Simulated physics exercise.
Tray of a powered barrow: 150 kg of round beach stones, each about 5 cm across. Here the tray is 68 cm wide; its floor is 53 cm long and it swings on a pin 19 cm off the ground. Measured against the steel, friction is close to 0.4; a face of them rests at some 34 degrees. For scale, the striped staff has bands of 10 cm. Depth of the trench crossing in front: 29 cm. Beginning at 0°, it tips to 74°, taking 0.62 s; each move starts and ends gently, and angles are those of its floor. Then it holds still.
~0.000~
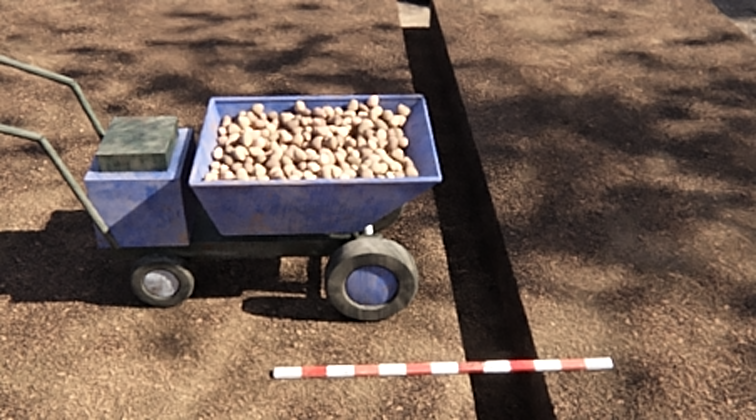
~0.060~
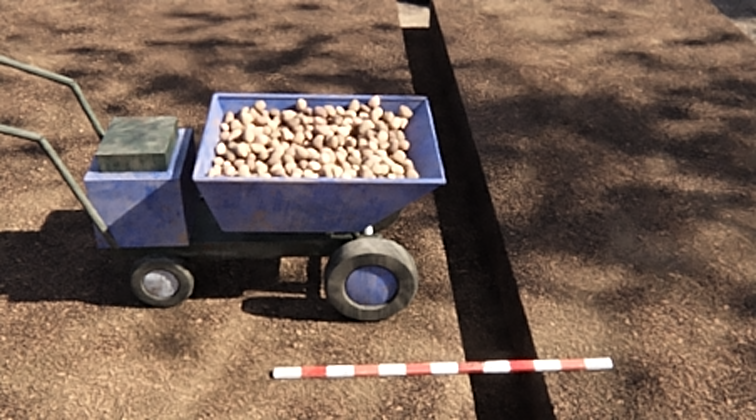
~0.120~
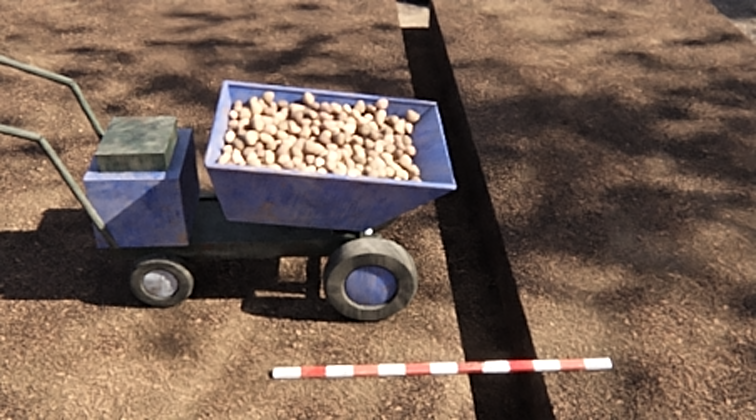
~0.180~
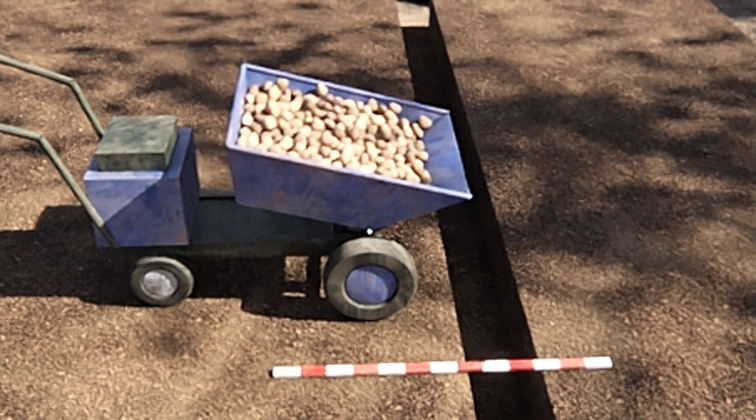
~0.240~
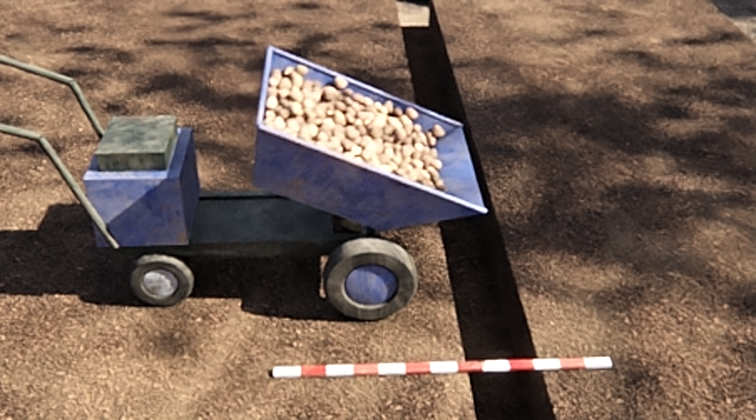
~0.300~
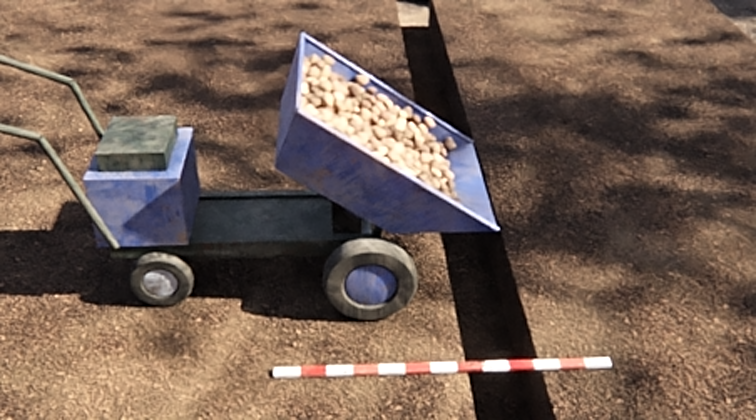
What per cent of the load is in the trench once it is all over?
24 %.
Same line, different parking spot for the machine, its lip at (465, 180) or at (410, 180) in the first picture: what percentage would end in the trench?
Estimates: 5 % then 60 %.
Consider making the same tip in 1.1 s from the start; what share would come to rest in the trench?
Then about 30 per cent.
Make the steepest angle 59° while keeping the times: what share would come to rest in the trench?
Then about 25 per cent.
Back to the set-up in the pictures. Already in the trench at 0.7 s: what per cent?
By that point it's something like 10 in a hundred.
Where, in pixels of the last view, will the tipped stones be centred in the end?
The middle should be near (582, 262).
After 0.5 s the floor is at 62°; 100 % in the tray; the foremost stones are at (486, 213).
After 0.7 s the floor is at 74°; 61 % in the tray, 9 % in the trench, 30 % past the trench; the foremost stones are at (590, 265).
After 1.1 s the floor is at 74°; 2 % in the tray, 21 % in the trench, 77 % past the trench; the foremost stones are past the picture's edge.
After 3.0 s the floor is at 74°; 0 % in the tray, 24 % in the trench, 76 % past the trench; the foremost stones are past the picture's edge.
